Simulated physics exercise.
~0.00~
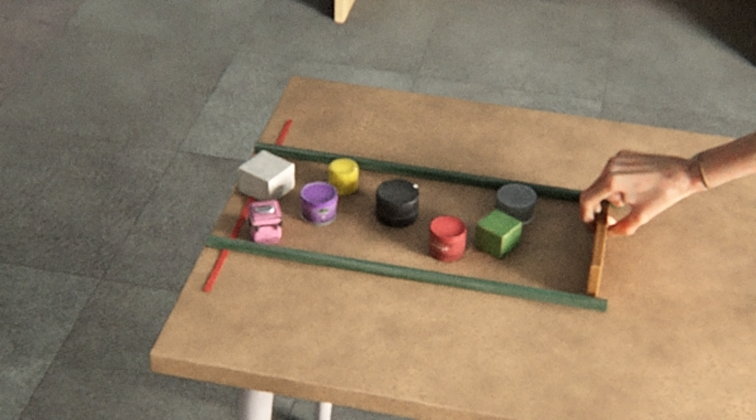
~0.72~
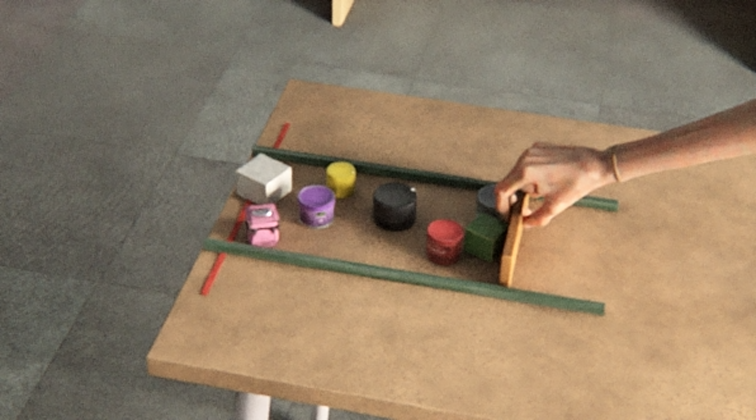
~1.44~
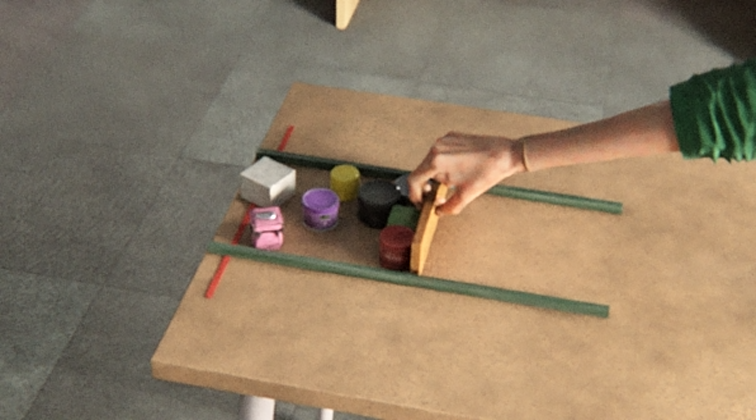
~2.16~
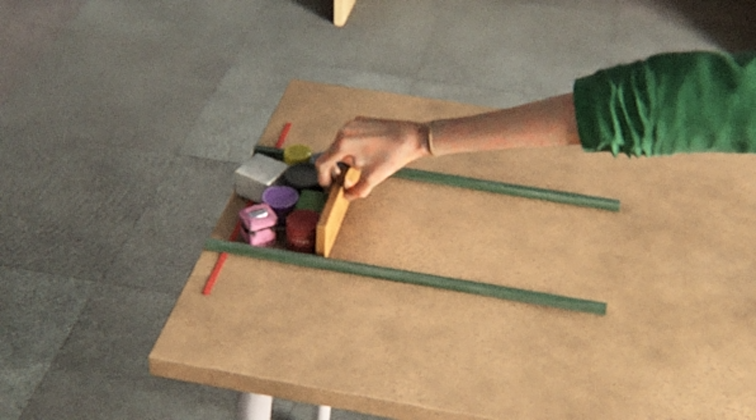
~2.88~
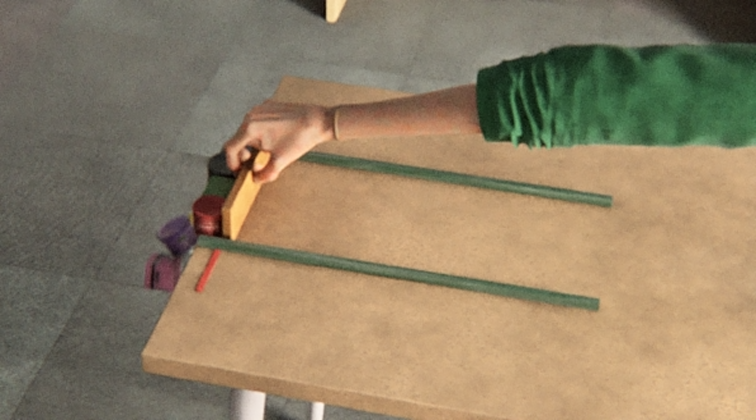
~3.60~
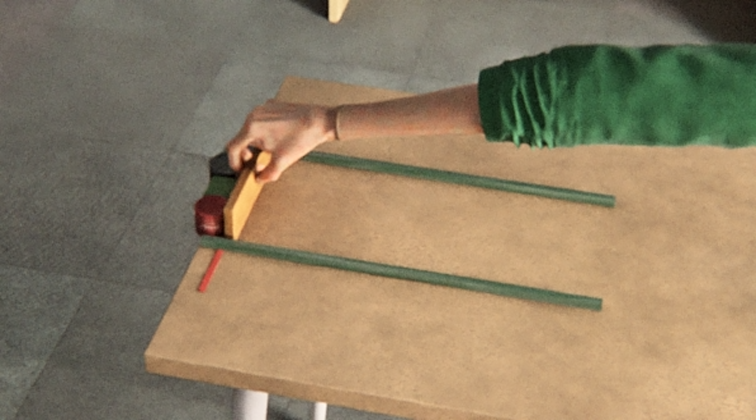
A hand sliding an upright board left between green rails, pushing small tins and blocks together until several drop off the table's edge.
